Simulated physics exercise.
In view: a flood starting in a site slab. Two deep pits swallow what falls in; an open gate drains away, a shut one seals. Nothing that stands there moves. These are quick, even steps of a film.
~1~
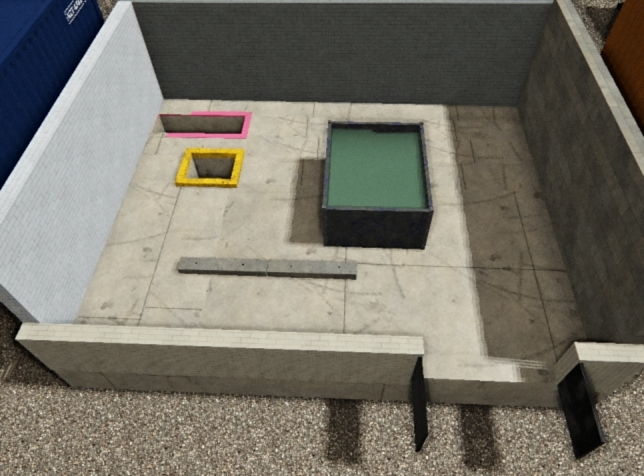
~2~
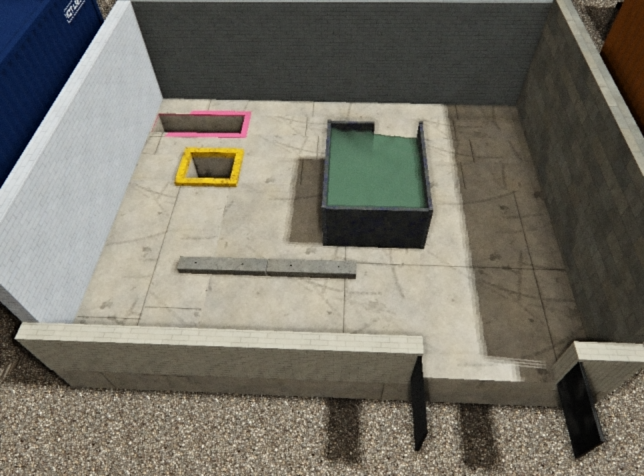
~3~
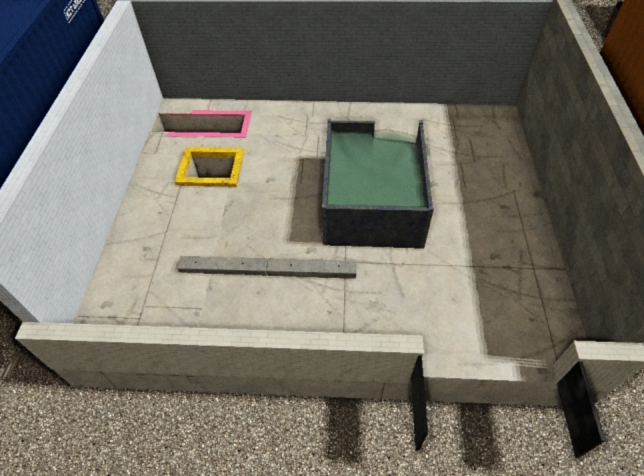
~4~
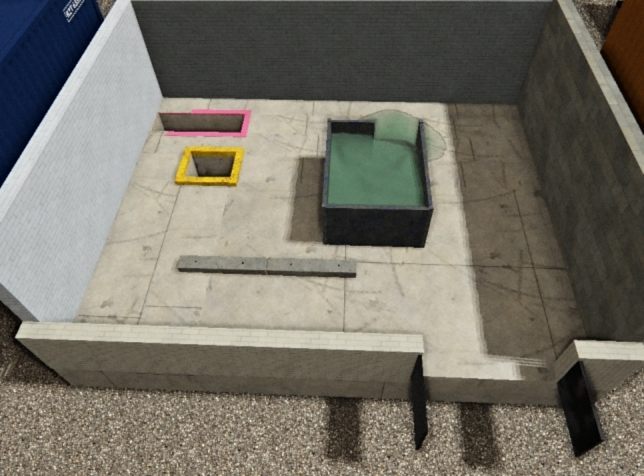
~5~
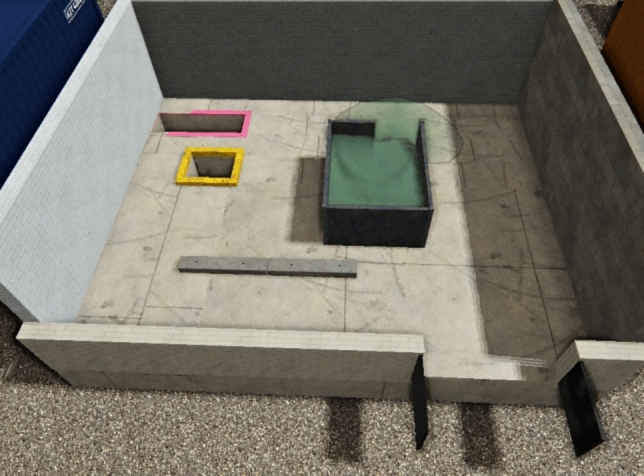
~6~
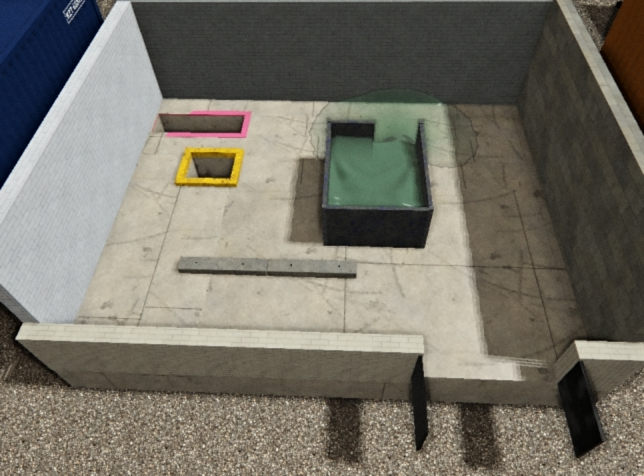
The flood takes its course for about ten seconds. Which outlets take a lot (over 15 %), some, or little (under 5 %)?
In the end: The gate takes above 15 %; the yellow pit takes not even 5 %; the pink pit takes above 15 %.
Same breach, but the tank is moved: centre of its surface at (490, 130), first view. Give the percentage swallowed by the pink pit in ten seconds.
In per cent: Pink 25.
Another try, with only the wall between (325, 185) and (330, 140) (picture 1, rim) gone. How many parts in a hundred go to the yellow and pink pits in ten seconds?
Roughly, in per cent: Yellow 12, pink 25.
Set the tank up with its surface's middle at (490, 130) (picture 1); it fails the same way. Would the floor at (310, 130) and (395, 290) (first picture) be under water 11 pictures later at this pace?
In turn: Covered, free of water.
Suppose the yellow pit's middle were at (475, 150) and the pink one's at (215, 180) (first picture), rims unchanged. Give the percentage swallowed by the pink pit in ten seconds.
Roughly, in per cent: Pink 15.
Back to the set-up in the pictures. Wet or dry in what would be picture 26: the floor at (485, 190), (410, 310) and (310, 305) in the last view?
As listed: Wet, dry, free of water.
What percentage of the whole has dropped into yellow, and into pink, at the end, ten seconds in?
In turn 0 and 20 per cent.
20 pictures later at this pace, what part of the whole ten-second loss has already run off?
I make it 15 per cent.
A moment on, water covers 15 % of the floor; the gate 0 %, the yellow pit 0 %, the pink pit 0 %.
Next, water covers 25 % of the floor; the gate 0 %, the yellow pit 0 %, the pink pit 1 %.
Then, water covers 50 % of the floor; the gate 0 %, the yellow pit 0 %, the pink pit 7 %.
Later, water covers 65 % of the floor; the gate 8 %, the yellow pit 0 %, the pink pit 15 %.
In the end, water covers 75 % of the floor; the gate 22 %, the yellow pit 0 %, the pink pit 21 %.
